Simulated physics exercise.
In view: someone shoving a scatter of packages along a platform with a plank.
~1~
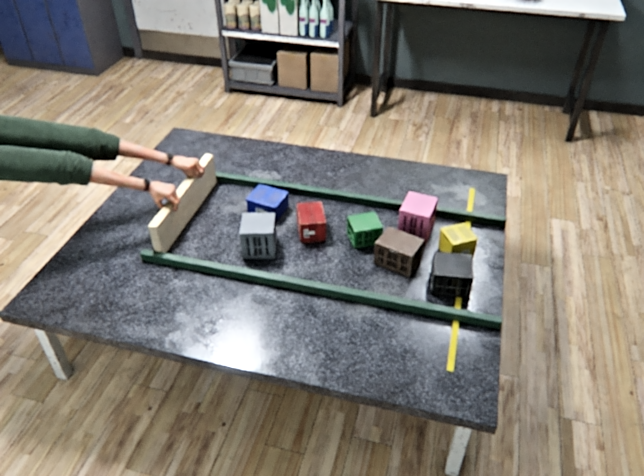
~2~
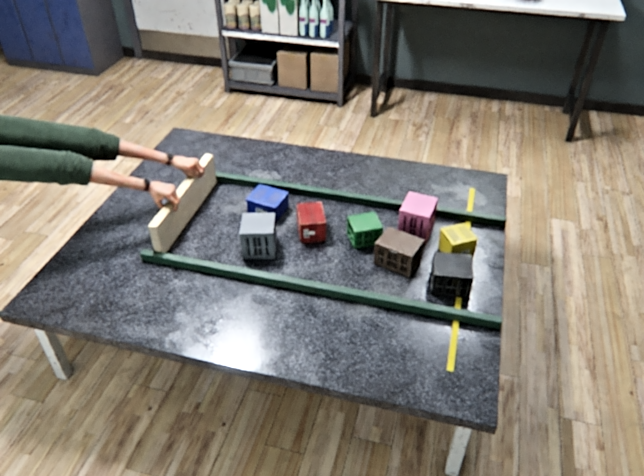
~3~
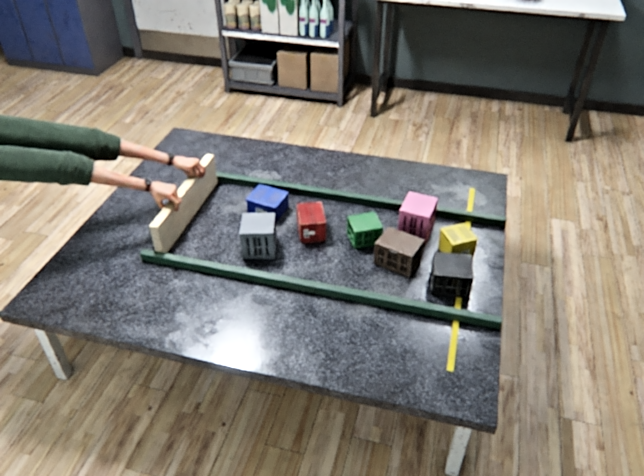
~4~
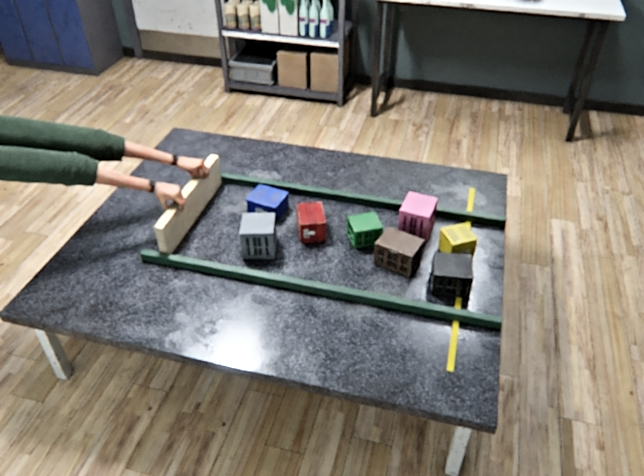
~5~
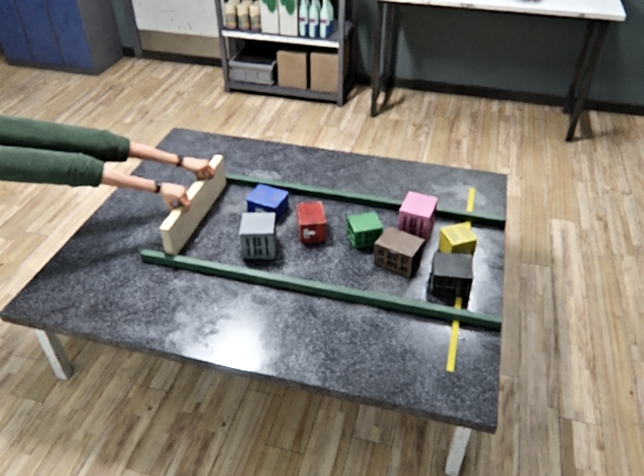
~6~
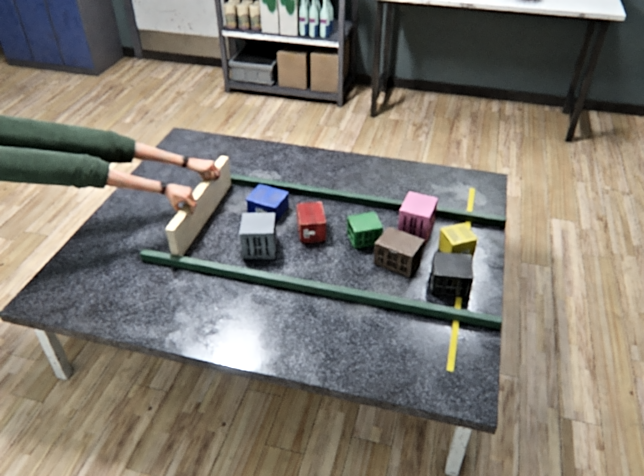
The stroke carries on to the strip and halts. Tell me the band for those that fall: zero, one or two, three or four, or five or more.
The number that fall off is five or more.
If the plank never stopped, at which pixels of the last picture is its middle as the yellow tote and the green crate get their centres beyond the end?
About (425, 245), and (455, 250) for the other.
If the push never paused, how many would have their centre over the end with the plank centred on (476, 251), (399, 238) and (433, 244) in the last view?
The counts: 5, 0 and 2.
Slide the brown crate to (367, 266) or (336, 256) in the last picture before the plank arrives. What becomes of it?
The brown crate goes over; falls.
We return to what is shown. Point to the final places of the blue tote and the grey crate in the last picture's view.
The blue tote stops around (486, 229); the grey crate around (481, 278).
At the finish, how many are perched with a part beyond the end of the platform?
Overhanging: 0.
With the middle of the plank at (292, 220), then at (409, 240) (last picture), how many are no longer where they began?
By then 4, and 8.
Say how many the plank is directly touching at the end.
In contact: 3.
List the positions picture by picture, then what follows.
The first frame shows yellow tote (457, 244); black crate (452, 275); pink crate (417, 218); plank (186, 202); tape (463, 264).
The second frame shows black crate (451, 275); blue tote (268, 203).
The third frame shows pink crate (417, 218); plank (187, 202).
The fourth frame shows yellow tote (457, 244); grey crate (259, 236).
The fifth frame shows black crate (451, 275); red parcel (311, 222).
The sixth frame shows yellow tote (457, 244); black crate (451, 275); pink crate (417, 218); plank (202, 205); tape (463, 264).
Early on, none off yet; yellow tote at rest near (457, 244); black crate at rest near (451, 275); pink crate at rest near (418, 218).
Finally, the number that fall off is five or more; lost, green crate, brown crate, pink crate, black crate and yellow tote.
